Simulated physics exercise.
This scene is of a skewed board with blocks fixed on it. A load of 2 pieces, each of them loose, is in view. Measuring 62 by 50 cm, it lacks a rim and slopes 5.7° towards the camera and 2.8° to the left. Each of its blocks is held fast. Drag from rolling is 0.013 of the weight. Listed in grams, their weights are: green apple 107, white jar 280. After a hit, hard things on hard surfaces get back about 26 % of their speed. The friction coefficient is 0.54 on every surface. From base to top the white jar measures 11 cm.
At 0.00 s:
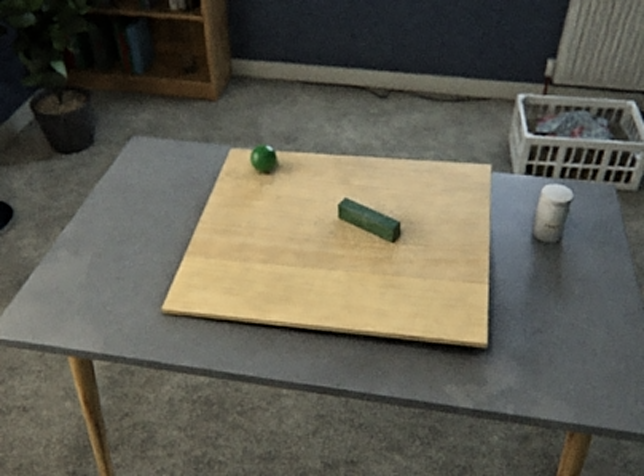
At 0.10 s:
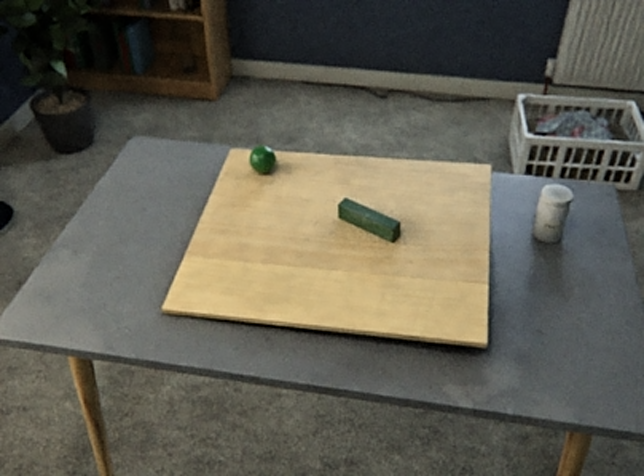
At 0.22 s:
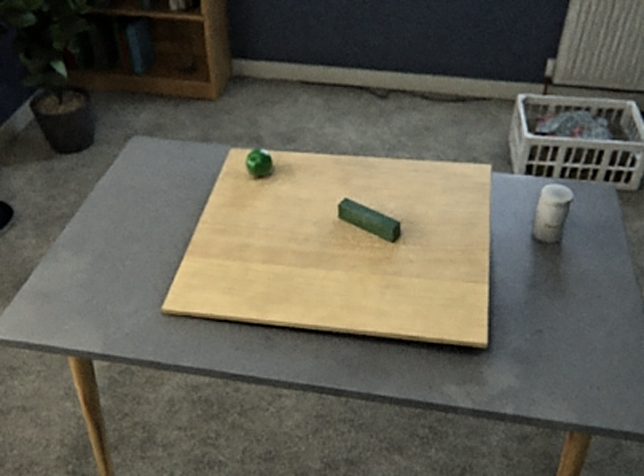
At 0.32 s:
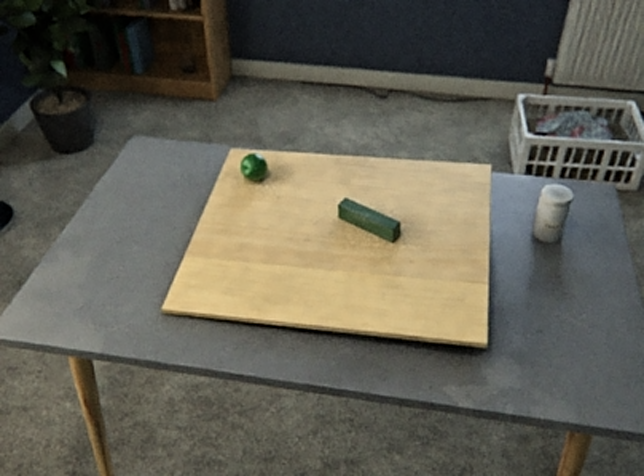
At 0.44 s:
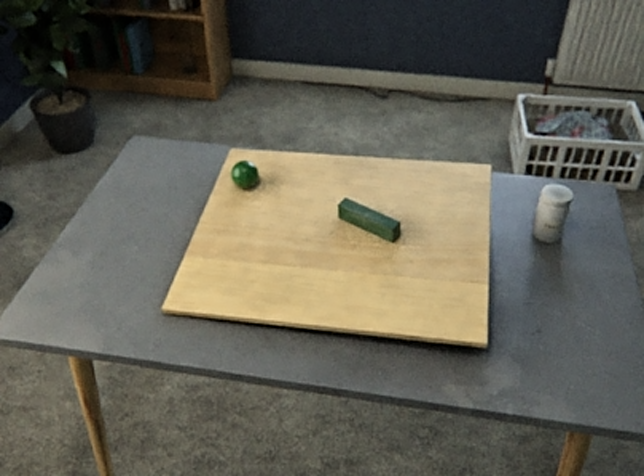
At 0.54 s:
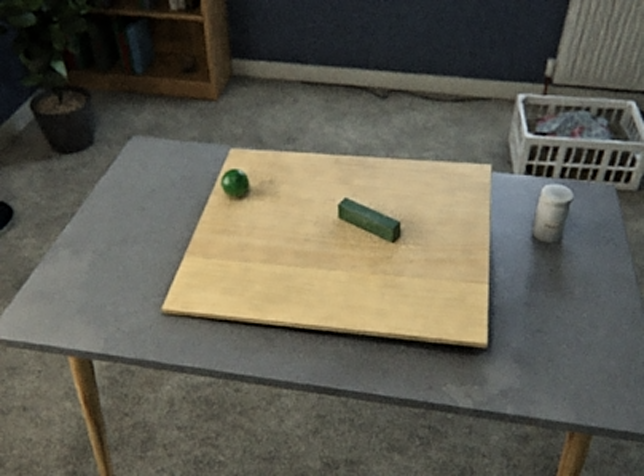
The video shows a wooden board on a grey table, holding a green apple and a green block, with a white jar standing nearby. The apple rolls slowly a short way towards the camera and left, while everything else remains still.
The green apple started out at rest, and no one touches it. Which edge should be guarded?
Answer: Left border.
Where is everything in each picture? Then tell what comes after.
In the first frame, 43 cm of board to the near edge; green apple (264, 158); white jar (552, 213).
In the second frame, 43 cm of board to the near edge; green apple (263, 159); white jar (552, 213).
In the third frame, 42 cm of board to the near edge; green apple (259, 163); white jar (552, 213).
In the fourth frame, 40 cm of board to the near edge; green apple (254, 167); white jar (552, 213).
In the fifth frame, 37 cm of board to the near edge; green apple (245, 174); white jar (552, 213).
In the sixth frame, 34 cm of board to the near edge; green apple (235, 183); white jar (552, 213).
Around 0.74 s, 26 cm of board to the near edge; green apple near (208, 206).
Around 0.94 s, it has gone over the left edge; green apple near (171, 246).
Around 1.04 s, it has gone over the left edge; green apple near (147, 262).
Around 1.24 s, it has gone over the left edge; green apple near (95, 292).
Finally (1.3 s), it has gone over the left edge; white jar still in place (within 8 cm).
